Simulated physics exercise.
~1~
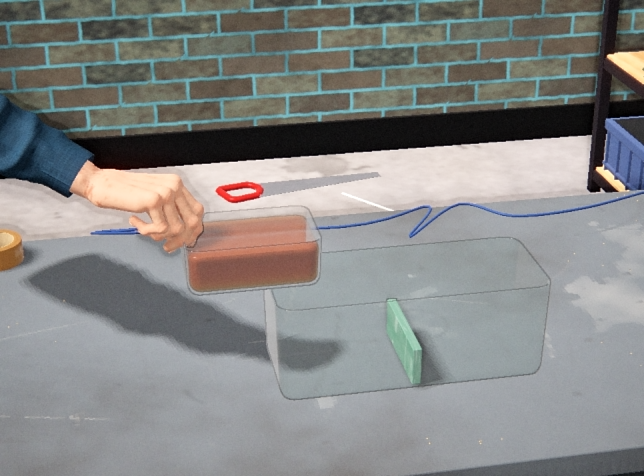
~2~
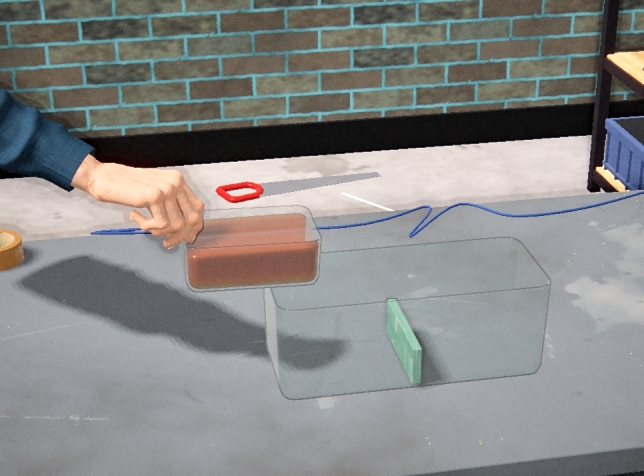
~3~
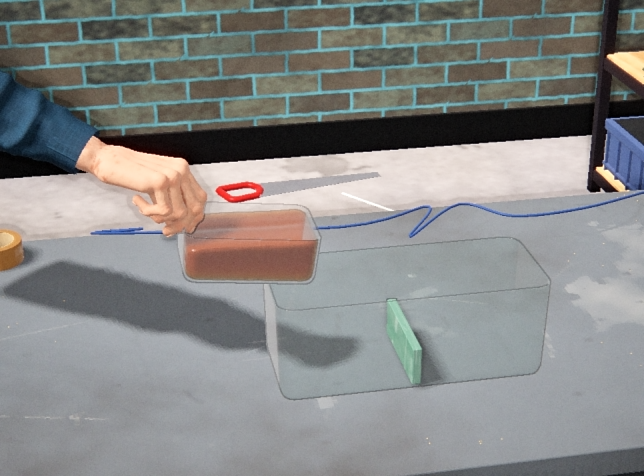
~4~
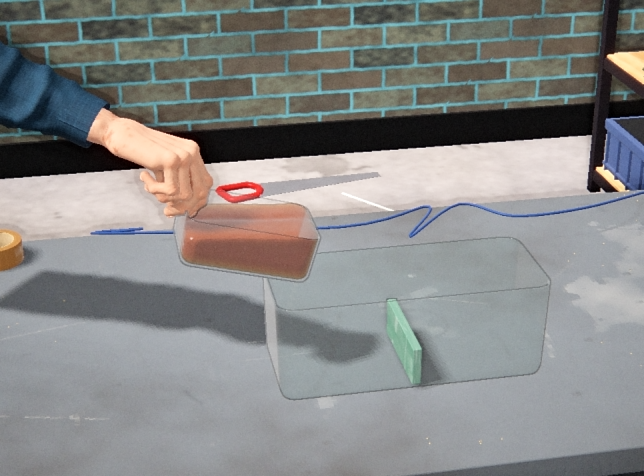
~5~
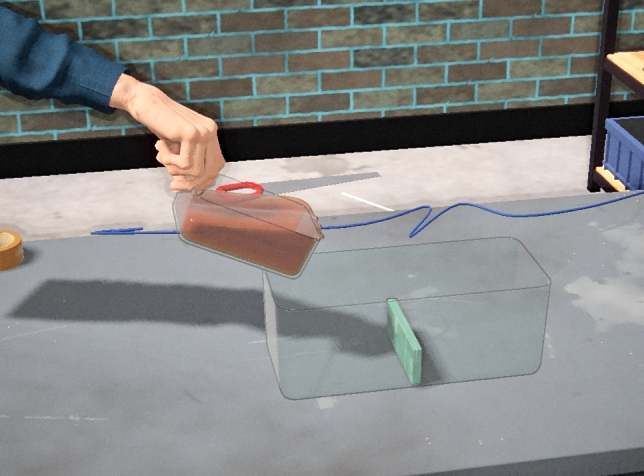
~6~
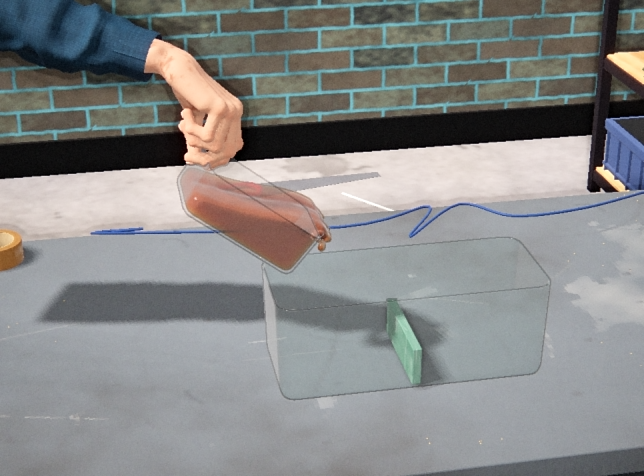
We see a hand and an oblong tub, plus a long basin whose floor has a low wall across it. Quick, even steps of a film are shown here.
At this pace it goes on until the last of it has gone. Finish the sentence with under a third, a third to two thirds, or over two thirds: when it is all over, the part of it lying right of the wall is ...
... a third to two thirds.
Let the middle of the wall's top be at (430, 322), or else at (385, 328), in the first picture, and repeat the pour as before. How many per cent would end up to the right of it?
That'd be about 10 percent for the first and about 60 percent for the other.
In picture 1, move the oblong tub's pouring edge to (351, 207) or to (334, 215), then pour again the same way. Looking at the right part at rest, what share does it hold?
70 % and 55 %.
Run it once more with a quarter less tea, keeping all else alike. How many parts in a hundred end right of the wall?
The share comes to roughly 40 per cent.
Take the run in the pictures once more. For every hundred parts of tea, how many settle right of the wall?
That works out to roughly 40 percent.
A moment on, the oblong tub is tipped right over and 18 per cent is still to pour, 27 is left of the wall and 0 right of it.
Next, the oblong tub is tipped right over and 1 per cent is still to pour, 36 is left of the wall and 55 right of it.
Then the oblong tub is tipped right over and 0 per cent is still to pour, 43 is left of the wall and 34 right of it.
Later the oblong tub is tipped right over and 0 per cent is still to pour, 48 is left of the wall and 42 right of it.
At rest 49 per cent lies left of the wall, 41 right of it and 10 outside.
